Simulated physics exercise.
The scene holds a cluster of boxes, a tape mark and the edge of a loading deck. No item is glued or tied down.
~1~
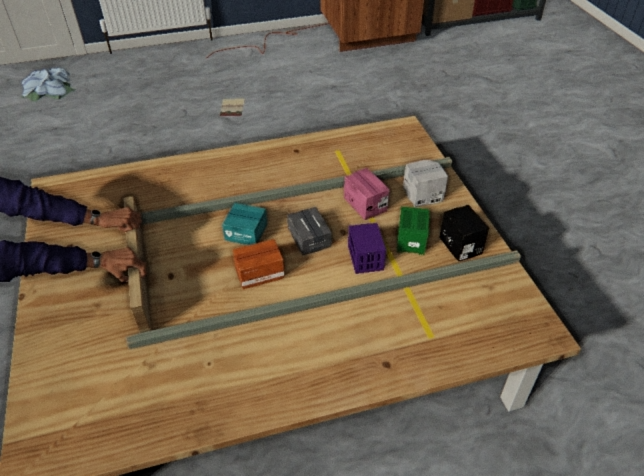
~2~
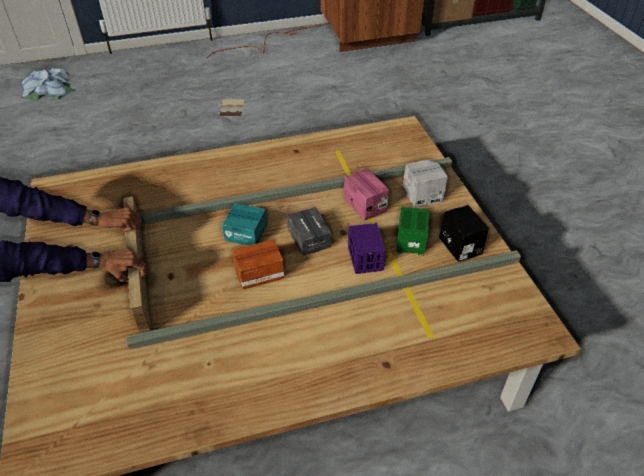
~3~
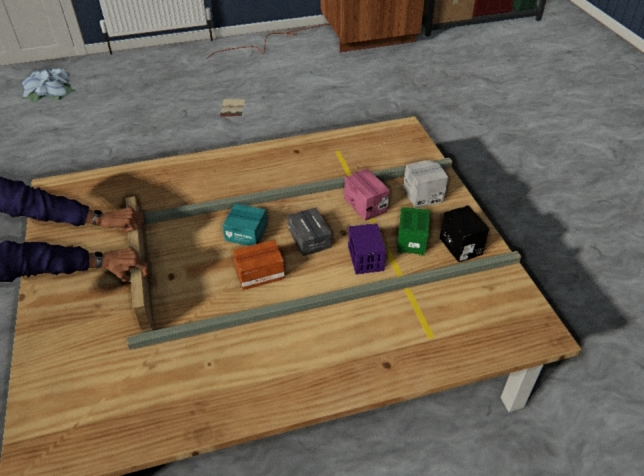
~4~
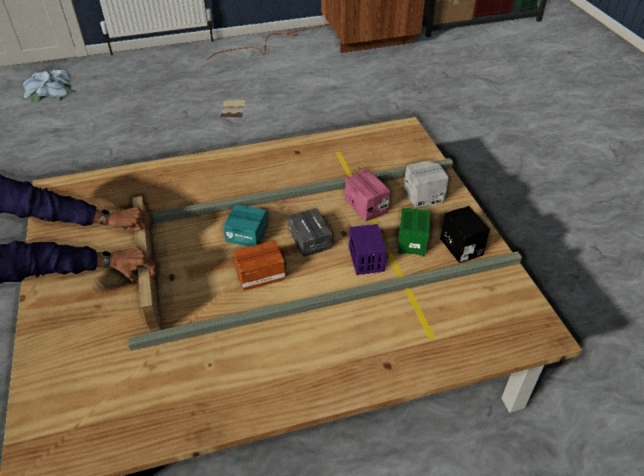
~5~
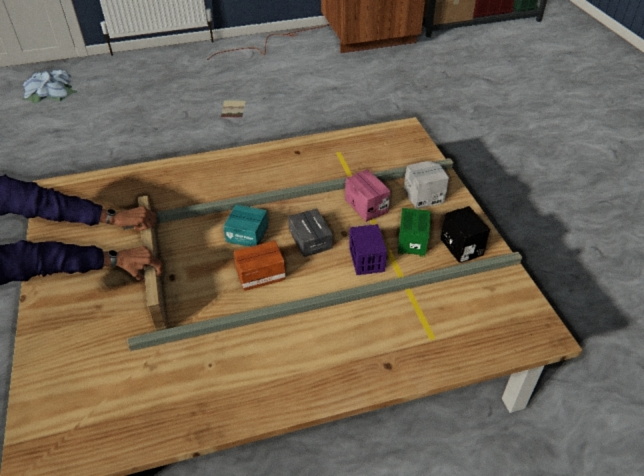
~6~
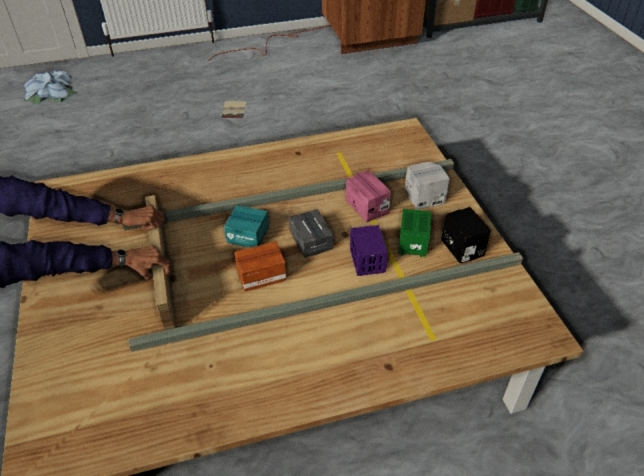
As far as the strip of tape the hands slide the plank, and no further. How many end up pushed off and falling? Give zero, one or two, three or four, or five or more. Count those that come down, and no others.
Well, the ones that get knocked off number not even one.
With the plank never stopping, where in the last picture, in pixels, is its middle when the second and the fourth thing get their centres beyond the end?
The middle is near (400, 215) first and near (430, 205) after.
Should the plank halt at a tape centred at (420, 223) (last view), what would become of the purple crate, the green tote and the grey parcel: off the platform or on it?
The purple crate remains in place; as for the green tote, it does not stay; and the grey parcel remains in place.
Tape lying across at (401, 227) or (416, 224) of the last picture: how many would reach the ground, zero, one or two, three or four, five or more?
In turn: Either one or two; either three or four.
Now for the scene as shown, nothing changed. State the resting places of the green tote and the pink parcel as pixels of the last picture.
Green tote at about (463, 218), pink parcel at about (418, 185).
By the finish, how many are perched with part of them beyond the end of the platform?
Overhang count: 2.
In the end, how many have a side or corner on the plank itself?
At rest, 2 are in contact.
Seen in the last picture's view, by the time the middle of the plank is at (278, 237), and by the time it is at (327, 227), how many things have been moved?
Up to then 3, and up to the other point 6.
Soon after, none off yet; black parcel at rest near (465, 235); white parcel at rest near (426, 185); green tote at rest near (415, 233).
At rest, the number that fall off is zero.
